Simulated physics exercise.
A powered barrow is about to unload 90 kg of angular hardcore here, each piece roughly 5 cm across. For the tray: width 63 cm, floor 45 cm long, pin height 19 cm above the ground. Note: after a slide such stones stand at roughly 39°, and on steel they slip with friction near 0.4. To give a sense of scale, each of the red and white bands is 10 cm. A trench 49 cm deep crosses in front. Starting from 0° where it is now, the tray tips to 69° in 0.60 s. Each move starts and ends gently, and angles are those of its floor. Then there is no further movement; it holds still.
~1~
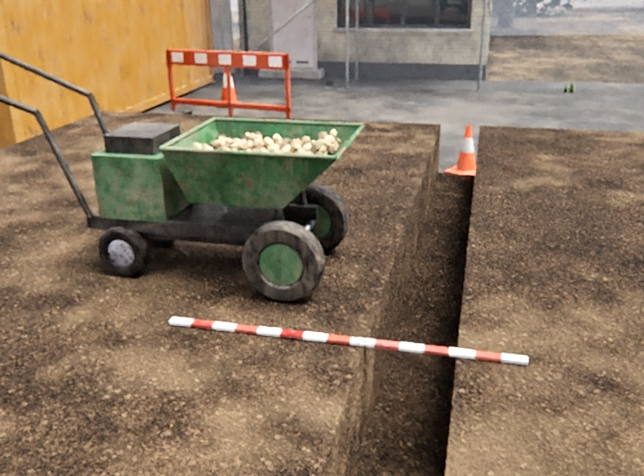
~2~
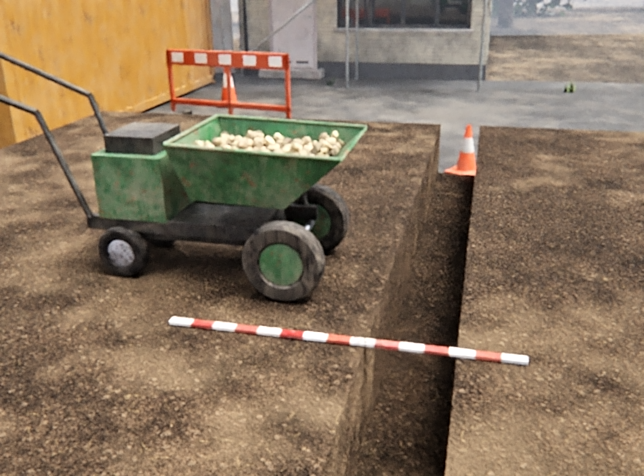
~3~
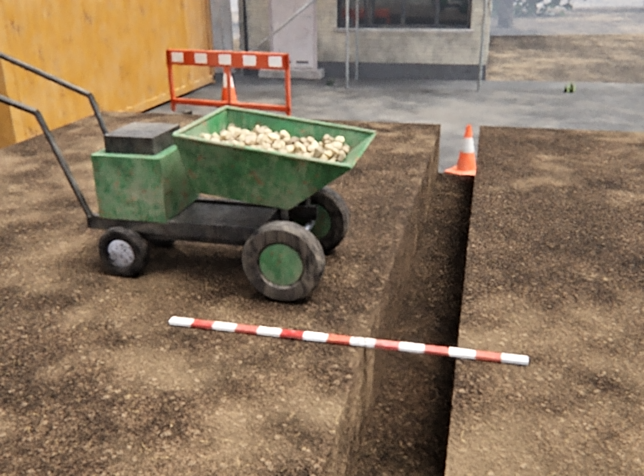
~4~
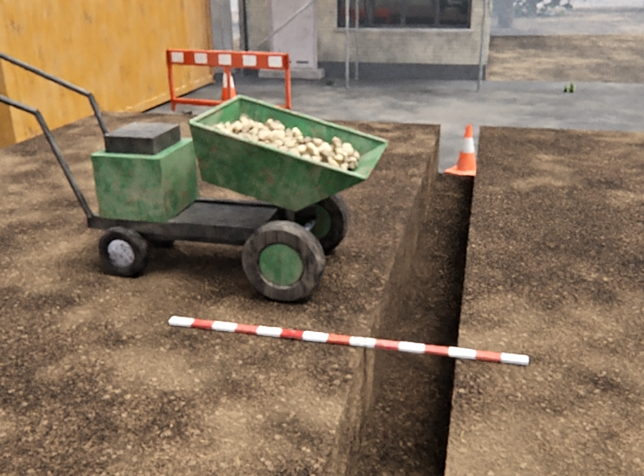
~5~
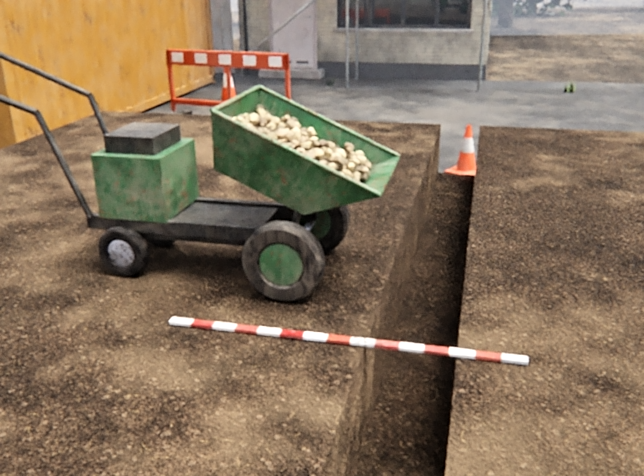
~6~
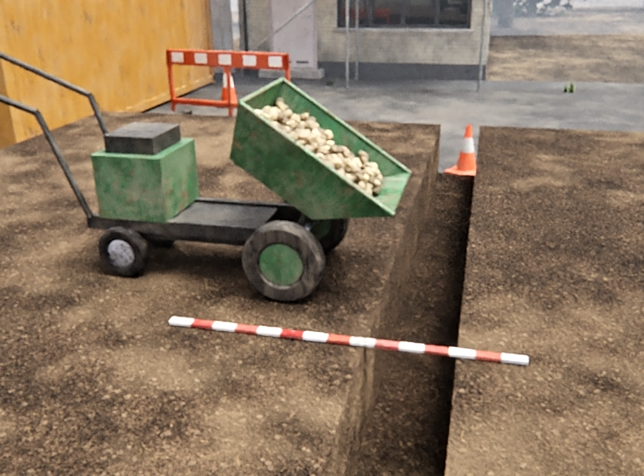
A green powered barrow tilts its tray of pale stones steadily down toward the right.
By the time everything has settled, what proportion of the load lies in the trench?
About 74 percent of the load.
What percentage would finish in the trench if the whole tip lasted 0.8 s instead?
It would come to roughly 85 per cent.
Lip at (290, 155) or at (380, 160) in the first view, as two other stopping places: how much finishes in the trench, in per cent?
I'd expect close to 100 per cent at the first and 20 per cent at the second.
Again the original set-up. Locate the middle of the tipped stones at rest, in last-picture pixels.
At about pixel (443, 359) in the last view.
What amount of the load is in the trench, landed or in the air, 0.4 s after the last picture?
Around 20 per cent of it.
Then, 0.1 s after the last picture the floor is at 58°, 100 % in the tray; the foremost stones are at (399, 228).
Then, 0.4 s after the last picture the floor is at 69°, 77 % in the tray, 22 % in the trench, 1 % past the trench; the foremost stones are at (468, 281).
Then, 0.7 s after the last picture the floor is at 69°, 18 % in the tray, 56 % in the trench, 26 % past the trench; the foremost stones are at (589, 309).
Then, 2.7 s after the last picture the floor is at 69°, 0 % in the tray, 74 % in the trench, 26 % past the trench; the foremost stones are at (634, 316).
